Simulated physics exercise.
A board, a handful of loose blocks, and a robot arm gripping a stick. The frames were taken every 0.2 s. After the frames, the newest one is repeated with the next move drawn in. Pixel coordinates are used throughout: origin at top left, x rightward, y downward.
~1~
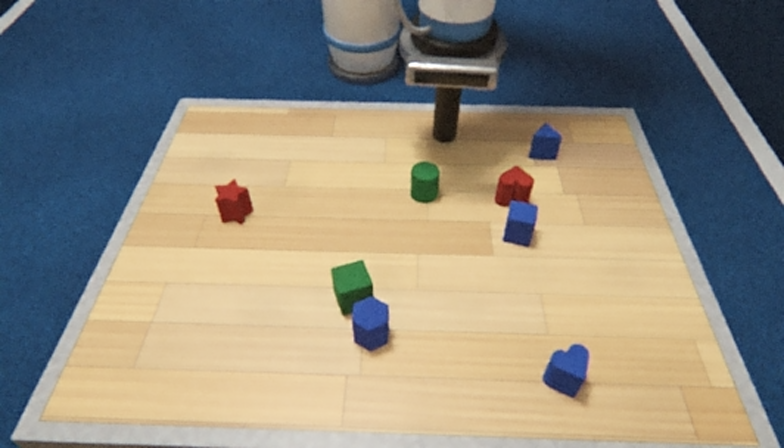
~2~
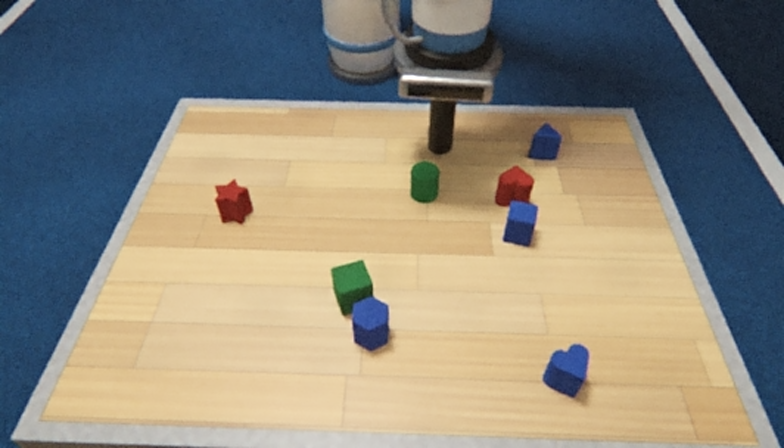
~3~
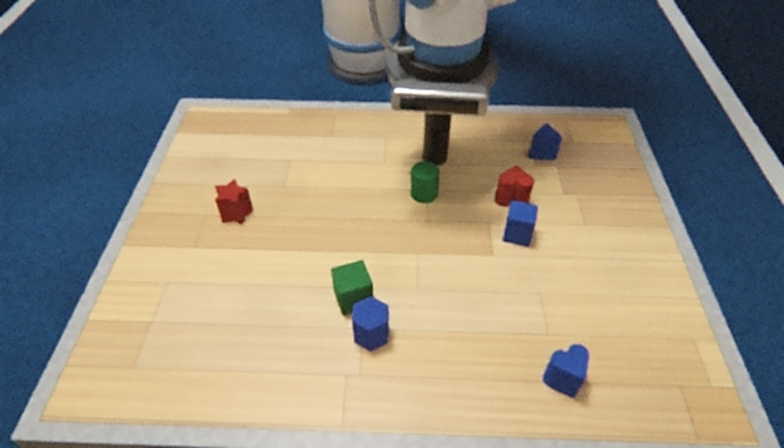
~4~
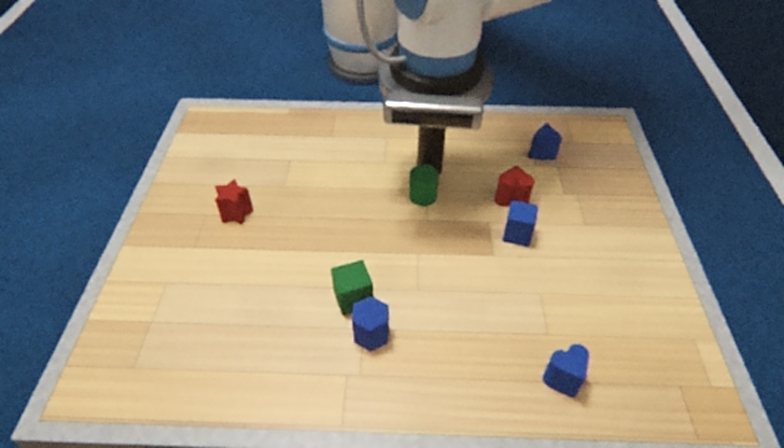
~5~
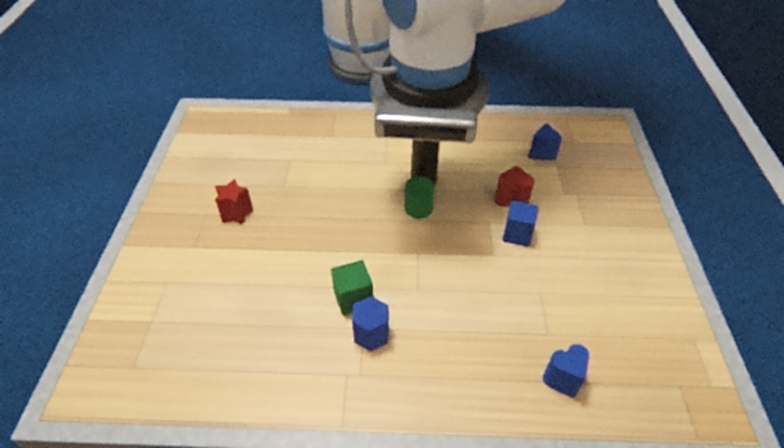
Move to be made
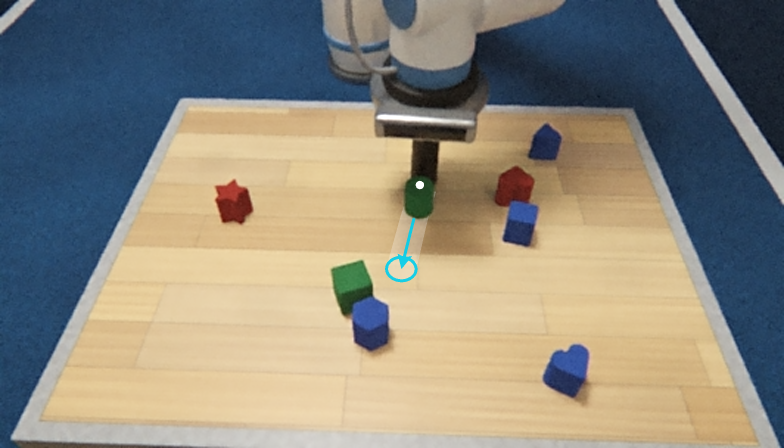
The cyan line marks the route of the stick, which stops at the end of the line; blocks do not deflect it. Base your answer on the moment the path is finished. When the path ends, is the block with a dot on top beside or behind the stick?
No.
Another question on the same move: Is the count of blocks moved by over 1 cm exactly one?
I believe so.
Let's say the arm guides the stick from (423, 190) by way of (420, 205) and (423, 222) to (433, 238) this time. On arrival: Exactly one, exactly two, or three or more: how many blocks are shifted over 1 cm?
I expect one block to move.
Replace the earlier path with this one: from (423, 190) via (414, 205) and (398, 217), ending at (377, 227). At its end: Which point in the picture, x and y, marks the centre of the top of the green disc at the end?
The centre of its top face lies at (407, 216).
The line goes straight from (423, 190) to (401, 269); the dot is on the green disc.
The first path, step by step. One third of the way, stick (416, 206); green disc (413, 212).
Two thirds of the way, stick (409, 231); green disc (409, 240).
At the end, stick (402, 260); green square block unmoved; green disc (407, 271).
